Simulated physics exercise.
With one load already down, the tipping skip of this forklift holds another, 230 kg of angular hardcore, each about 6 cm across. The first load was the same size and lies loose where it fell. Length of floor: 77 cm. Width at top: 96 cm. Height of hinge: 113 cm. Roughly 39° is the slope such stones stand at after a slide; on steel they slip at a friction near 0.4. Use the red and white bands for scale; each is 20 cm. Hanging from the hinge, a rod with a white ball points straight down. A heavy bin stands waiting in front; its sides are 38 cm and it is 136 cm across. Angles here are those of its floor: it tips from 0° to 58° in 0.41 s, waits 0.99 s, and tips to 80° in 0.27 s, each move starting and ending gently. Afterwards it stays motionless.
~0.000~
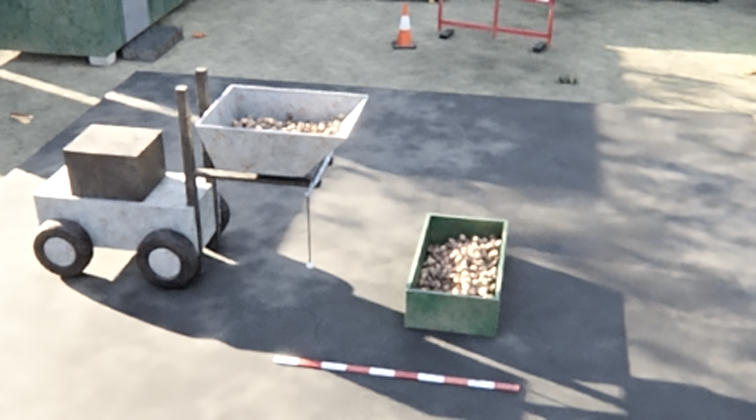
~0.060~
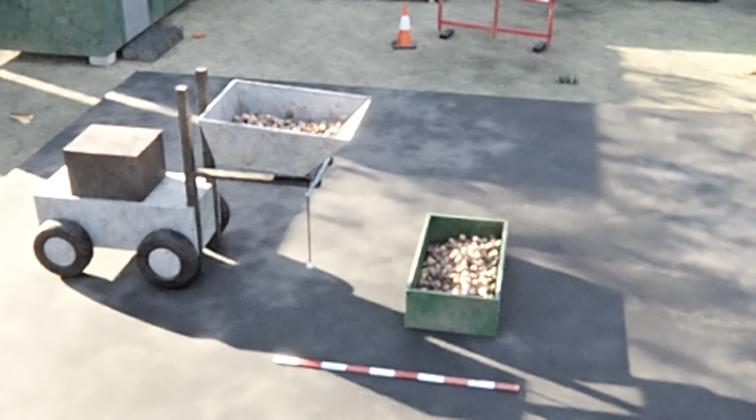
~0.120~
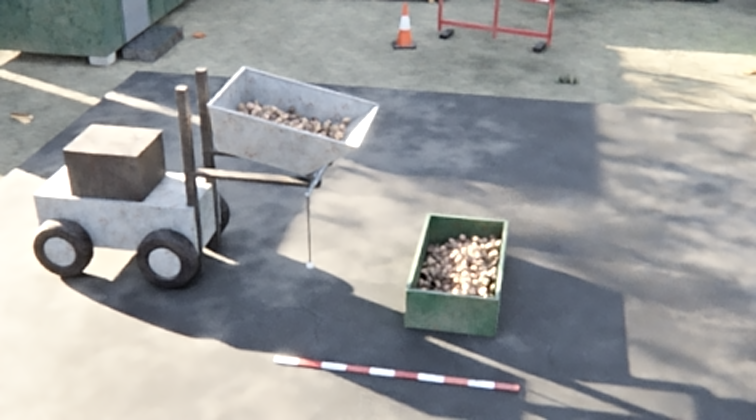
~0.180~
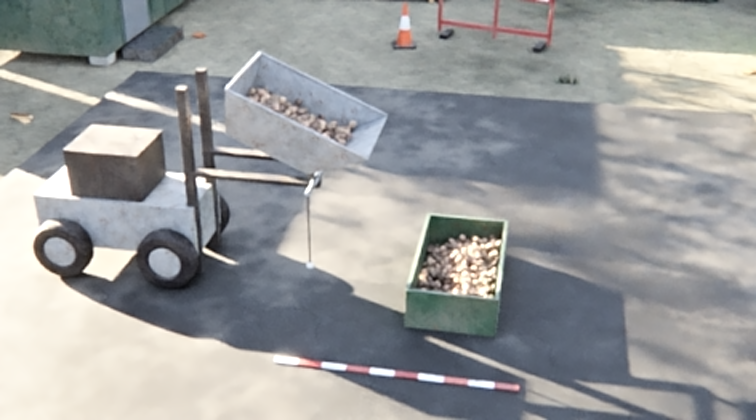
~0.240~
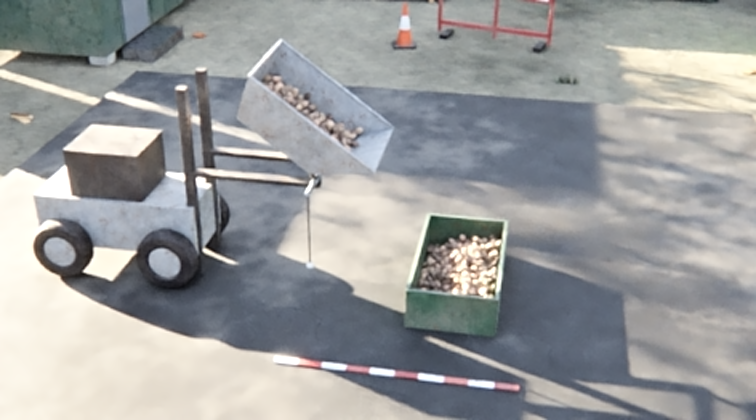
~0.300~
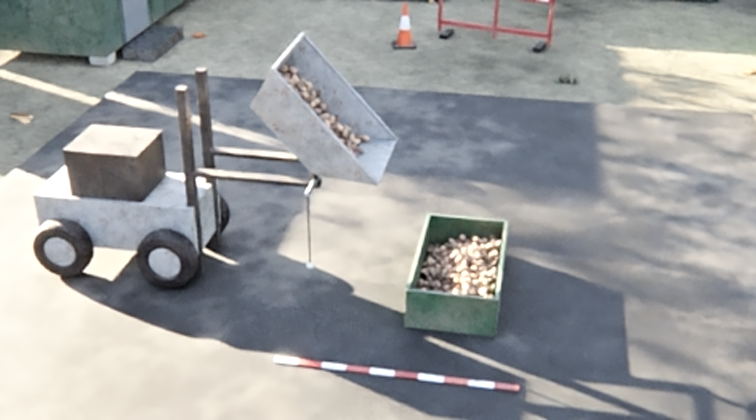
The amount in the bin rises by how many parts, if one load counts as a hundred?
By roughly 66 parts.
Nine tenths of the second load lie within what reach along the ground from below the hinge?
I'd say close to 150 centimetres ahead of it.
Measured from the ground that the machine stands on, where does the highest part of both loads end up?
The top ends up some 44 cm above the ground.
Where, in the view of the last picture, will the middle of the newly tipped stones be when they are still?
In the last view, about pixel (435, 269).
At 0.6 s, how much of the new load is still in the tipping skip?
Roughly 100 per cent is still inside.
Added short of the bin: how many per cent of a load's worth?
Close to 35 parts in a hundred of a load.
After 0.4 s the floor is at 58°; in per cent of one load, 100 in the tipping skip, 100 in the bin; the foremost stones are at (496, 269).
After 0.6 s the floor is at 58°; in per cent of one load, 100 in the tipping skip, 100 in the bin; the foremost stones are at (496, 269).
After 2.1 s the floor is at 80°; in per cent of one load, 10 in the tipping skip, 33 short of the bin, 155 in the bin, 1 beside or beyond the bin; the foremost stones are at (551, 298).
After 4.5 s the floor is at 80°; in per cent of one load, 0 in the tipping skip, 33 short of the bin, 166 in the bin, 1 beside or beyond the bin; the foremost stones are at (551, 298). Net gain in the bin, 66.
